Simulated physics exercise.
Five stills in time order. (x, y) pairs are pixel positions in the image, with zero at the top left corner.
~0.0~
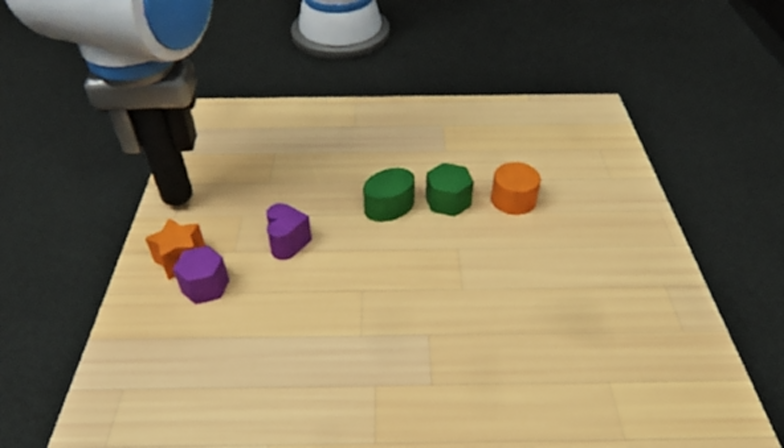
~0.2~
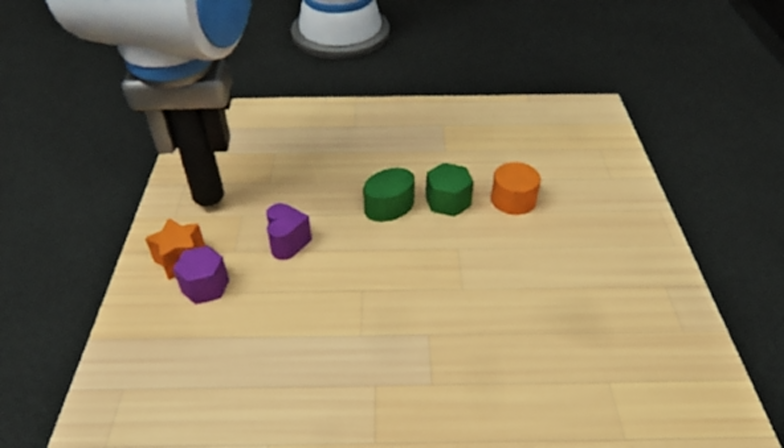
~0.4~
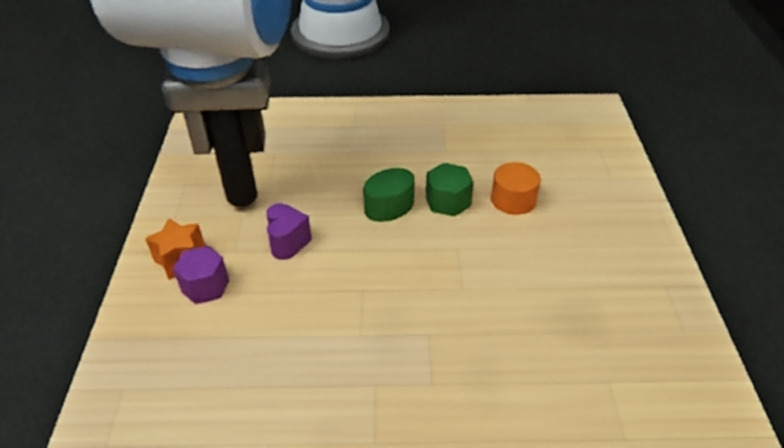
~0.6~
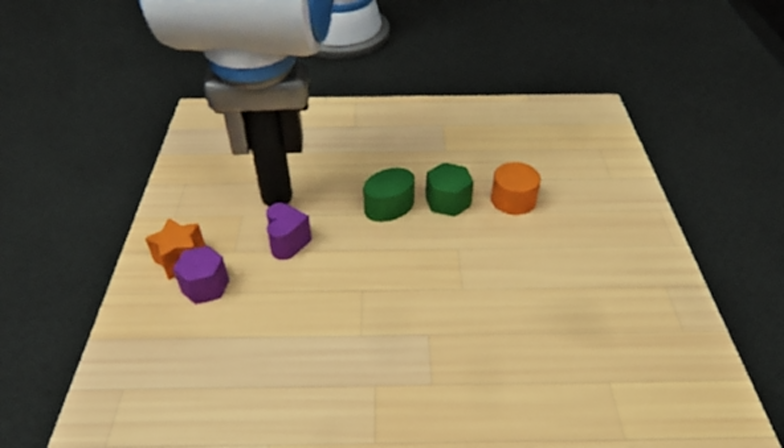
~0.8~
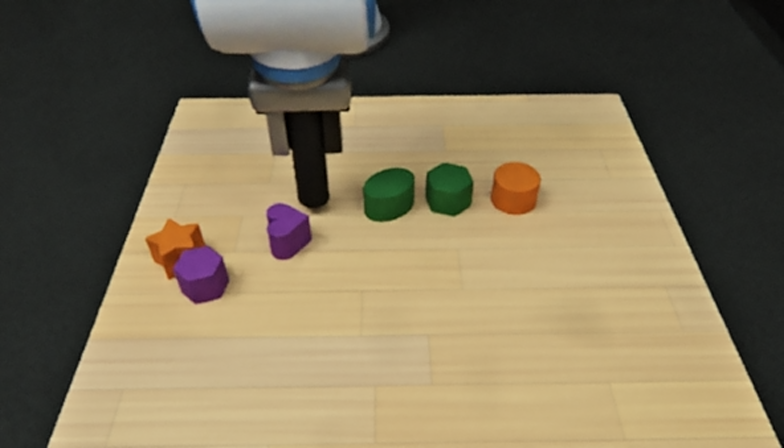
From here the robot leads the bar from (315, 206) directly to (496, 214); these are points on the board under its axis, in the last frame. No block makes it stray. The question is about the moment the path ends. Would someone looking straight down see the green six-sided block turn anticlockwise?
Going by the path, no.
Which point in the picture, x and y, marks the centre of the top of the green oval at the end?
I think it will end close to (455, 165).
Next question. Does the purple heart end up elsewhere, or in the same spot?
That block will keep its spot.
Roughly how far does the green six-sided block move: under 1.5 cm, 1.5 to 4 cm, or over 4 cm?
By the end of the path, it will have gone past 4 cm.
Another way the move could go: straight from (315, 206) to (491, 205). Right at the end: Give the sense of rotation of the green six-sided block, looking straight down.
Viewed from the top, it goes clockwise.
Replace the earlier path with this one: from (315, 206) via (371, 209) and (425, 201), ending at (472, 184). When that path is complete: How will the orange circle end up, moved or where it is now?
Well, the orange circle shifts from its place.
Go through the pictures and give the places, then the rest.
The first picture shows bar's lower end at (177, 195); purple heart at (284, 218); green oval at (389, 182); green six-sided block at (450, 177); orange circle at (518, 176).
The second picture shows bar at (209, 196); blocks still.
The third picture shows bar at (242, 197); blocks still.
The fourth picture shows bar at (277, 197); blocks still.
The fifth picture shows bar at (314, 198); purple heart at (284, 218); green oval at (389, 182); green six-sided block at (450, 177); orange circle at (518, 176).
What follows on the original path. One third of the way, bar at (375, 201); green oval at (414, 178), turned 20° anticlockwise; green six-sided block at (458, 175), turned 20° clockwise.
Two thirds of the way, bar at (436, 204); green oval at (450, 166), turned 105° anticlockwise; green six-sided block at (491, 157), turned 60° clockwise; orange circle at (528, 176).
At the end, bar at (497, 206); purple heart still; green oval at (455, 165), turned 120° anticlockwise; green six-sided block at (497, 153), turned 65° clockwise; orange circle at (530, 176).
